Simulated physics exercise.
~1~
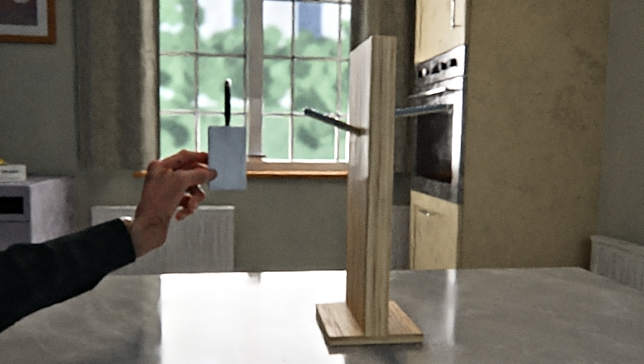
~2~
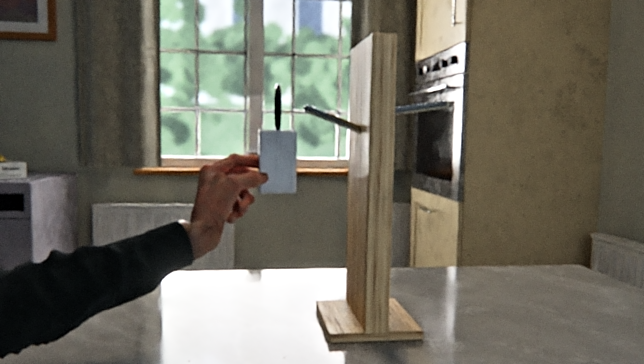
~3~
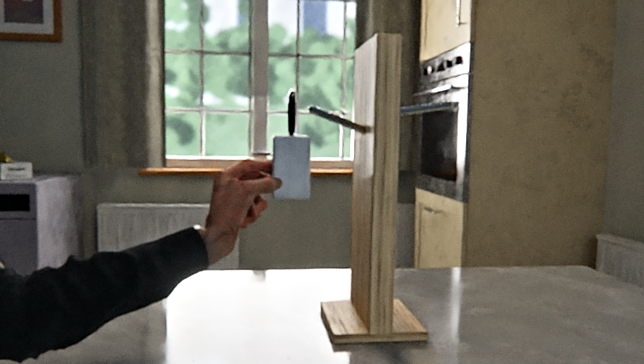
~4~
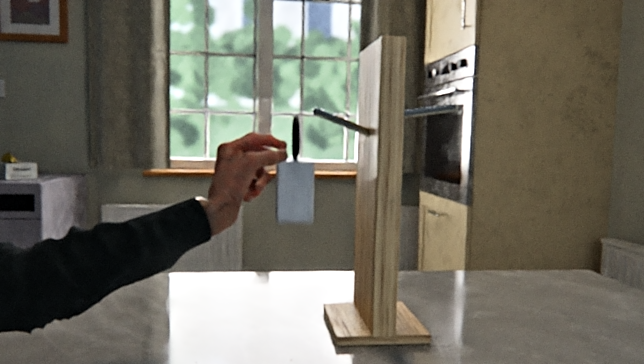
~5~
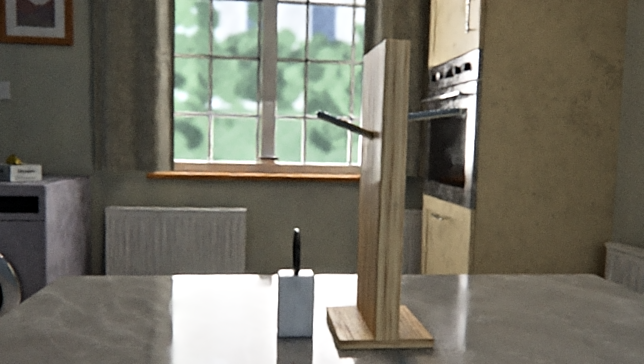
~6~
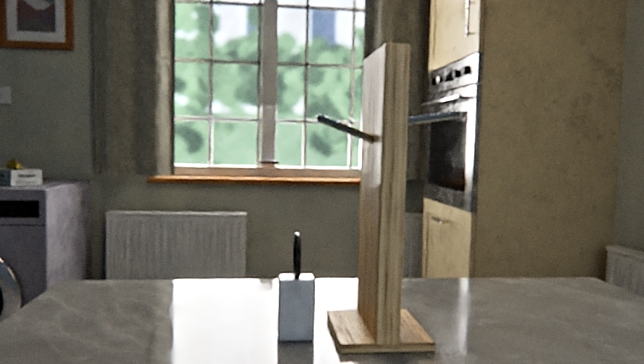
In this clip, a hand carries a small white pouch with a dark loop rightward toward a peg on a wooden stand, then lets go and draws back. The pouch drops and ends up upright on the table beside the stand, not hanging on the peg.
